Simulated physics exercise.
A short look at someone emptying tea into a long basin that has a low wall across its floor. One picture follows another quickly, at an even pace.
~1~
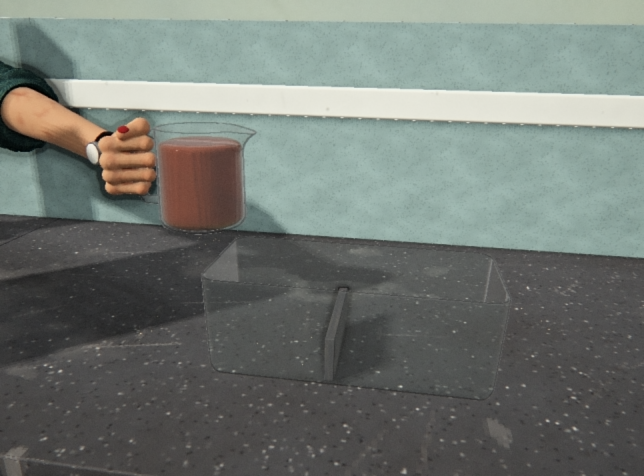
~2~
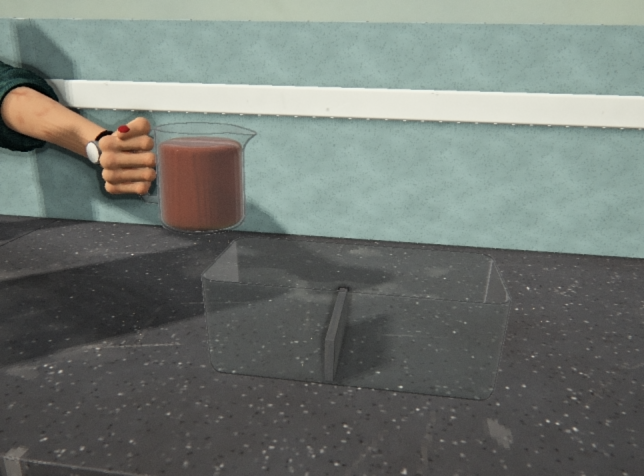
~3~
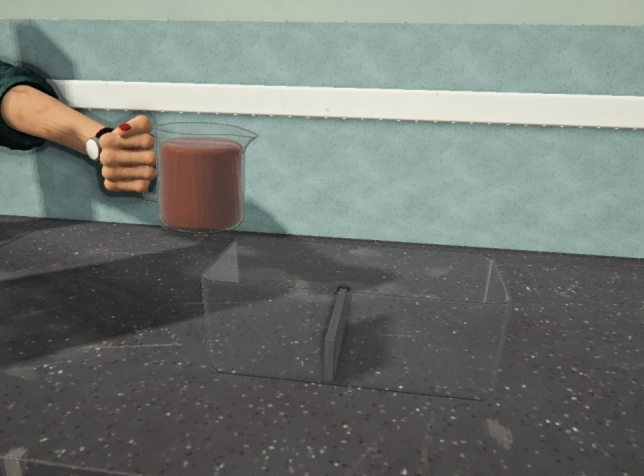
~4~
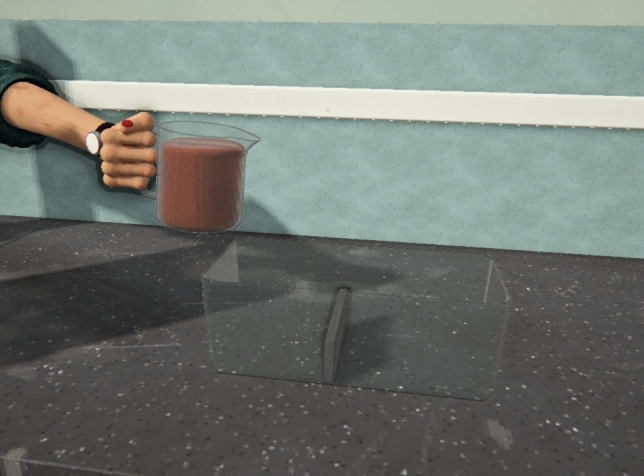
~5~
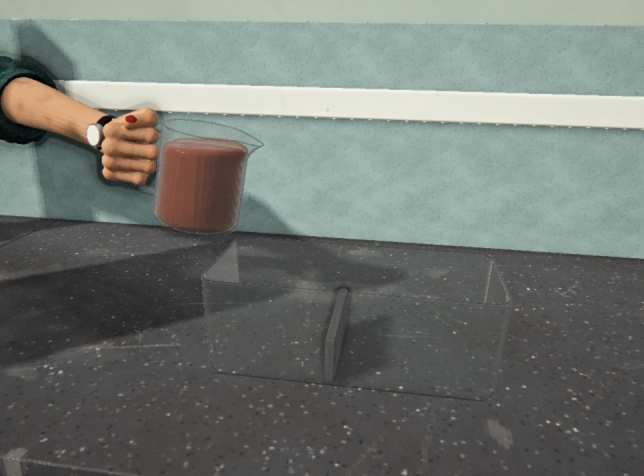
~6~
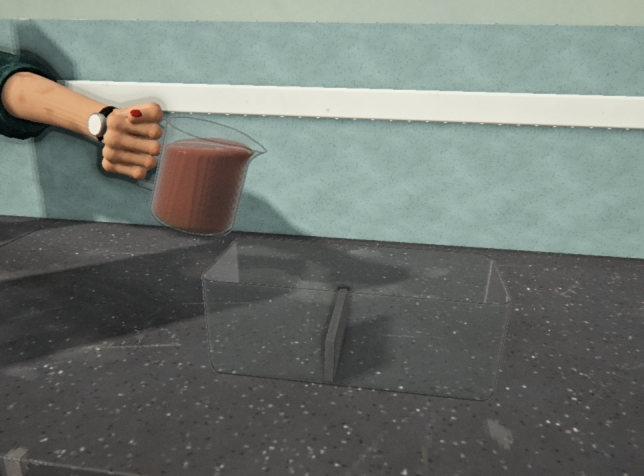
A hand with red nails, a watch and a dark green sleeve holds a clear jug of reddish-brown liquid at the left, seen from slightly above a speckled dark grey counter by a teal wall with a white strip. Below and to the right sits a long, clear basin, empty, with a low grey wall across its floor. The hand slowly tilts the jug rightward, slightly at first, then more, while the camera stays still.
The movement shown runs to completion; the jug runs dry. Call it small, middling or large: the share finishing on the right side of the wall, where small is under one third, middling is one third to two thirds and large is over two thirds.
Small.
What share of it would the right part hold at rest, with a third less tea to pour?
5 %.
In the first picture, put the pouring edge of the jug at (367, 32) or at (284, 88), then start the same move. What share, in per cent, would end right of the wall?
90 and 50 in a hundred.
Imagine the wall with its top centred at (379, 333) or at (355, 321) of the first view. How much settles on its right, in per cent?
It would come to roughly 10 per cent the first time and roughly 5 per cent the second.
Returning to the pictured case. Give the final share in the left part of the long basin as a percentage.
Roughly 95 %.
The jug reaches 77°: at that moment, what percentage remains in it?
Near 75 in a hundred still remains.
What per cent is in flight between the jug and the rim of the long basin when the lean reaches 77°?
Share: Approx. 15 %.
A moment on, the tilt is 77° and 75 per cent is still to pour, 9 is left of the wall and 0 right of it.
Next, the tilt is 105° and 23 per cent is still to pour, 63 is left of the wall and 0 right of it.
Then the tilt is 106° and 3 per cent is still to pour, 91 is left of the wall and 2 right of it.
Later the tilt is 106° and 0 per cent is still to pour, 95 is left of the wall and 2 right of it.
Finally, 96 per cent lies left of the wall, 2 right of it and 2 outside.
